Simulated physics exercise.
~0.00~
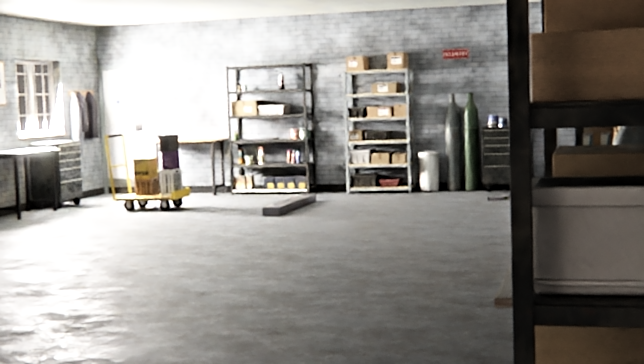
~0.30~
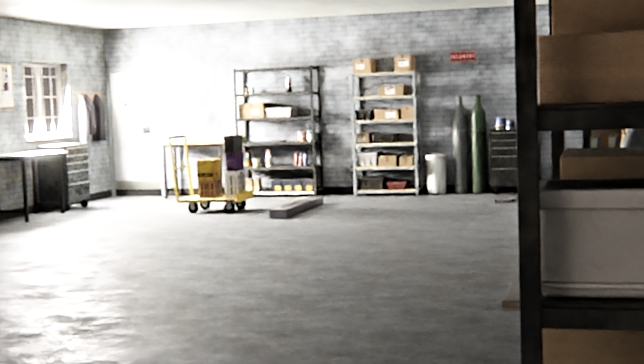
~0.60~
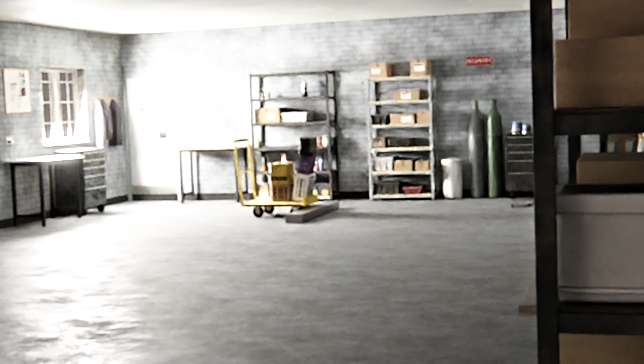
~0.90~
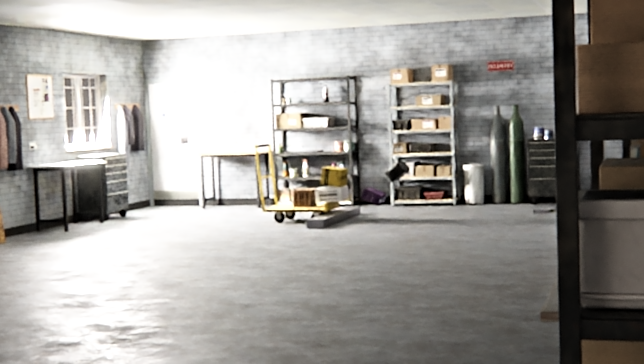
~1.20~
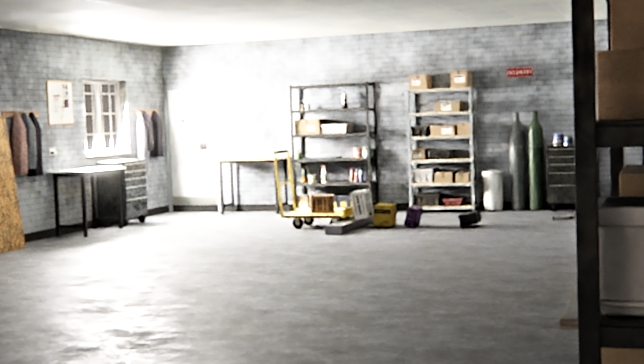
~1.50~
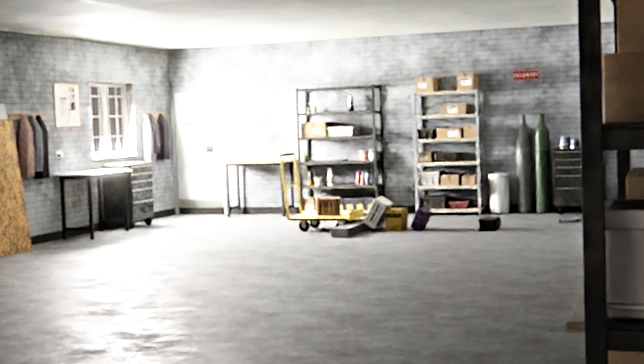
The clip opens in a brick-walled workshop, where a yellow stock cart stacked with cartons, crates and a black suitcase rolls right toward a low grey kerb, as the view pans slightly left. The cart reaches the kerb and stops, while the purple carton and white crate begin to lean forward. The upper load then topples over the front, with the black suitcase pitching out toward the shelves on the right. The purple and yellow cartons tumble to the floor, and the white crate tips over after them. At the end, those four items lie past the kerb, while the brown crate remains on the cart.
